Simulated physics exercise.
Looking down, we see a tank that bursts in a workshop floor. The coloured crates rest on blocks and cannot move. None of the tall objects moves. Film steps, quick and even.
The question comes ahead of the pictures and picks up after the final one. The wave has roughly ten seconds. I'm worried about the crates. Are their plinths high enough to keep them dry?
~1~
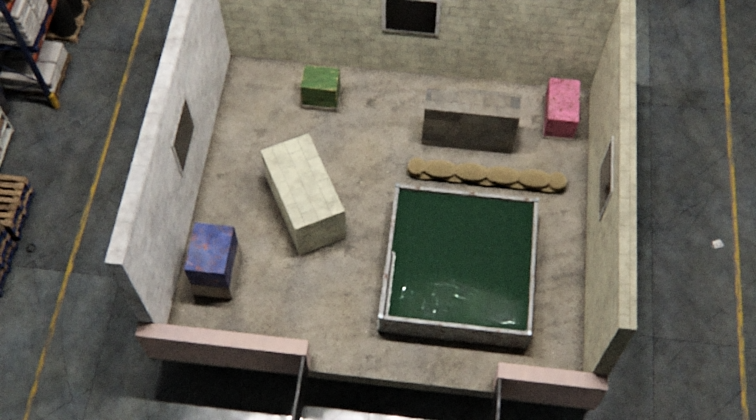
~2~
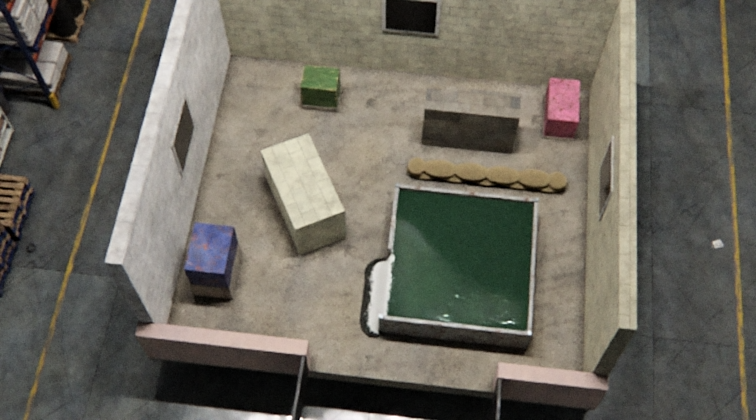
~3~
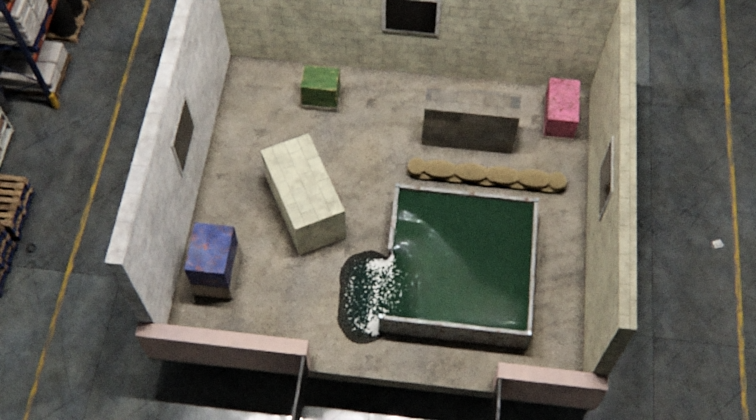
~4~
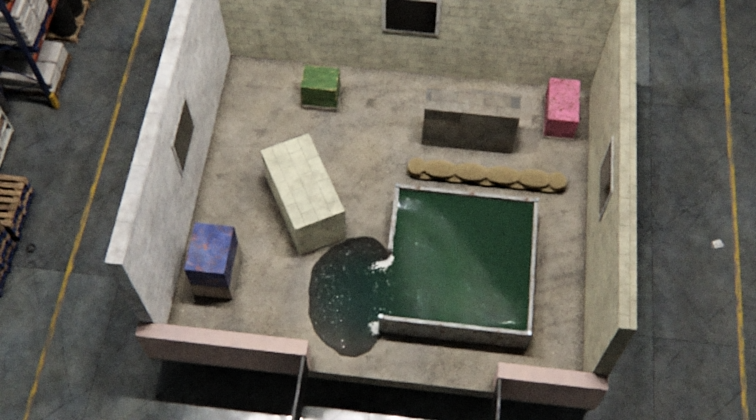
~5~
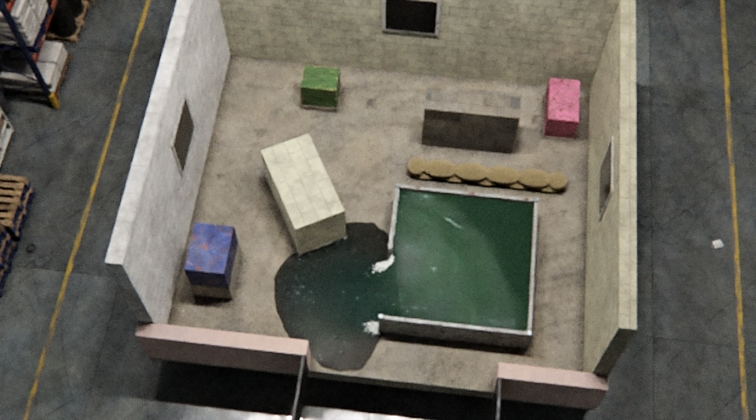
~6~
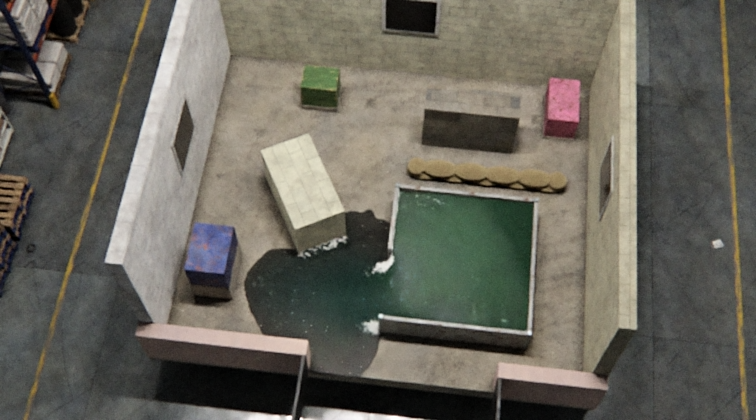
Outcome: The green crate is not missed by the water this time, the blue crate is missed by the water this time, the pink crate is not missed by the water this time.
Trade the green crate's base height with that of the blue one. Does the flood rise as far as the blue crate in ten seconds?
Well, the blue crate is inundated then.
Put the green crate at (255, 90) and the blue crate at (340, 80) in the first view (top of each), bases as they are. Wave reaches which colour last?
Answer: The pink-painted one.
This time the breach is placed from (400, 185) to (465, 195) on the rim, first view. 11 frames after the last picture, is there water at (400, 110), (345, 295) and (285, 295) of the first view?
In sequence: Inundated, untouched, untouched.
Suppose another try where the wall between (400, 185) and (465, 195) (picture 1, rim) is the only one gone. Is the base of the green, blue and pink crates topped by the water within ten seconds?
Result - green one is hit by the flood; blue one is missed; pink one is hit by the flood.
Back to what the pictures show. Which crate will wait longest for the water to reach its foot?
Pick: The one in pink.
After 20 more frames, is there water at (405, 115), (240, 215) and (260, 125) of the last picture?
First spared, second inundated, third inundated.
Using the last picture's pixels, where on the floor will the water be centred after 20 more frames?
Near (358, 265).
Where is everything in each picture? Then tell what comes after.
The open tank at (461, 259) is whole and still, in the first picture.
Water pours out at (387, 292) and has run to (369, 331), in the second picture.
Water pours out at (387, 293) and has run to (350, 332), in the third picture.
The front is at (319, 267), out from the gap at (387, 293), in the fourth picture.
Water pours out at (387, 293) and has run to (281, 276), in the fifth picture.
Water pours out at (387, 293) and has run to (250, 286), in the sixth picture.
A moment on, water covers 20 % of the floor; the green crate not reached, the blue crate water round its plinth, the pink crate not reached.
Next, water covers 30 % of the floor; the green crate not reached, the blue crate water round its plinth, the pink crate not reached.
Then, water covers 40 % of the floor; the green crate not reached, the blue crate water round its plinth, the pink crate not reached.
Later, water covers 60 % of the floor; the green crate water round its plinth, the blue crate water round its plinth, the pink crate not reached.
In the end, water covers 80 % of the floor; the green crate was topped, the blue crate stayed above the water, the pink crate was topped.
